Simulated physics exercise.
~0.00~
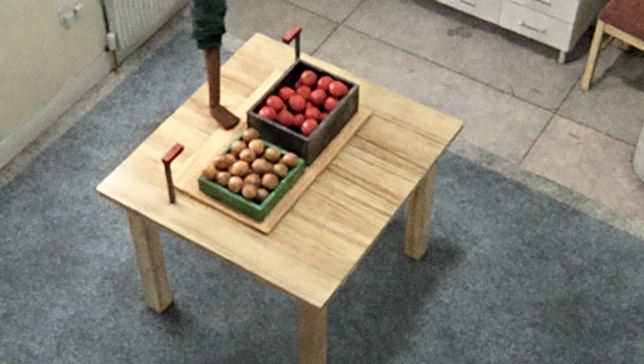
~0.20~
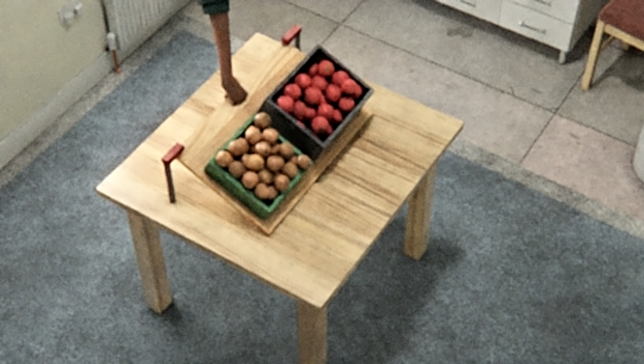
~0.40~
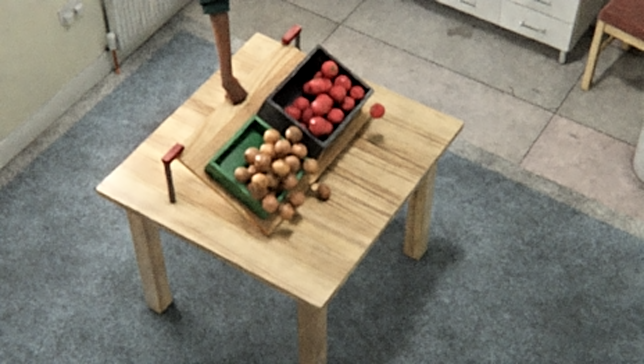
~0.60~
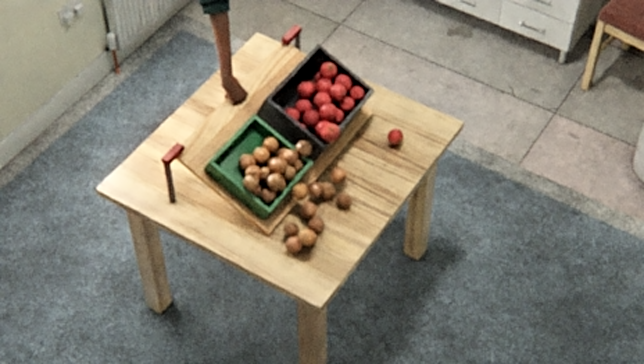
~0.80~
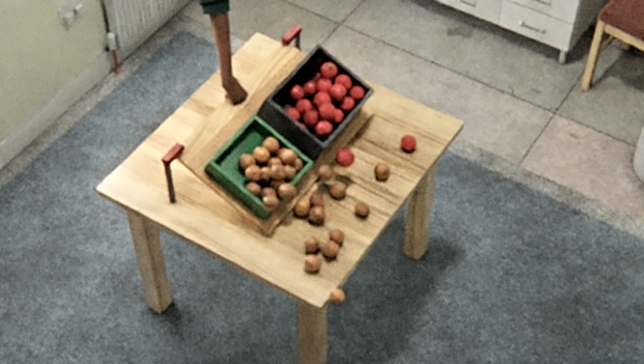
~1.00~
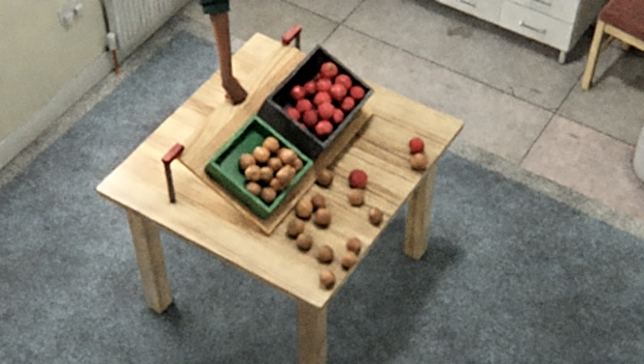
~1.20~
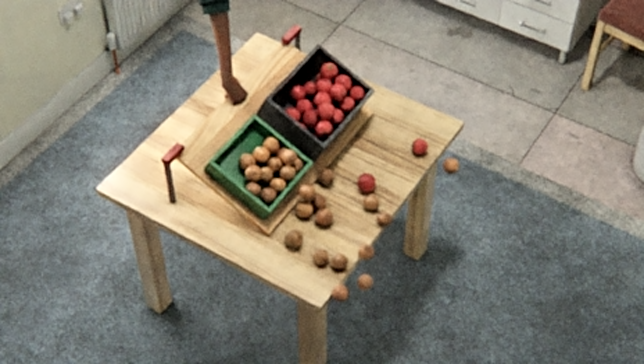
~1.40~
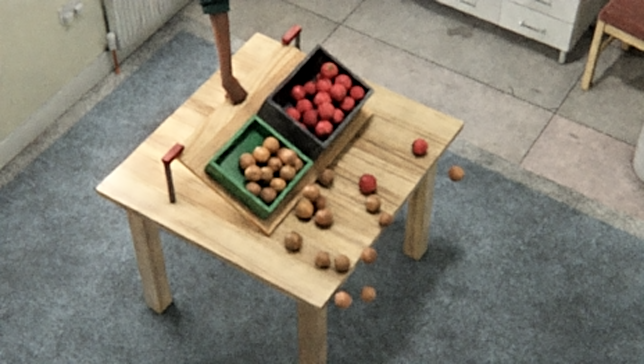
The footage shows a hand tilting a board on a wooden table, carrying a black basket of tomatoes and a green basket of onions. Two tomatoes and numerous onions spill out and roll across the tabletop, some onions going over the edge, while both baskets stay tilted and partly filled.
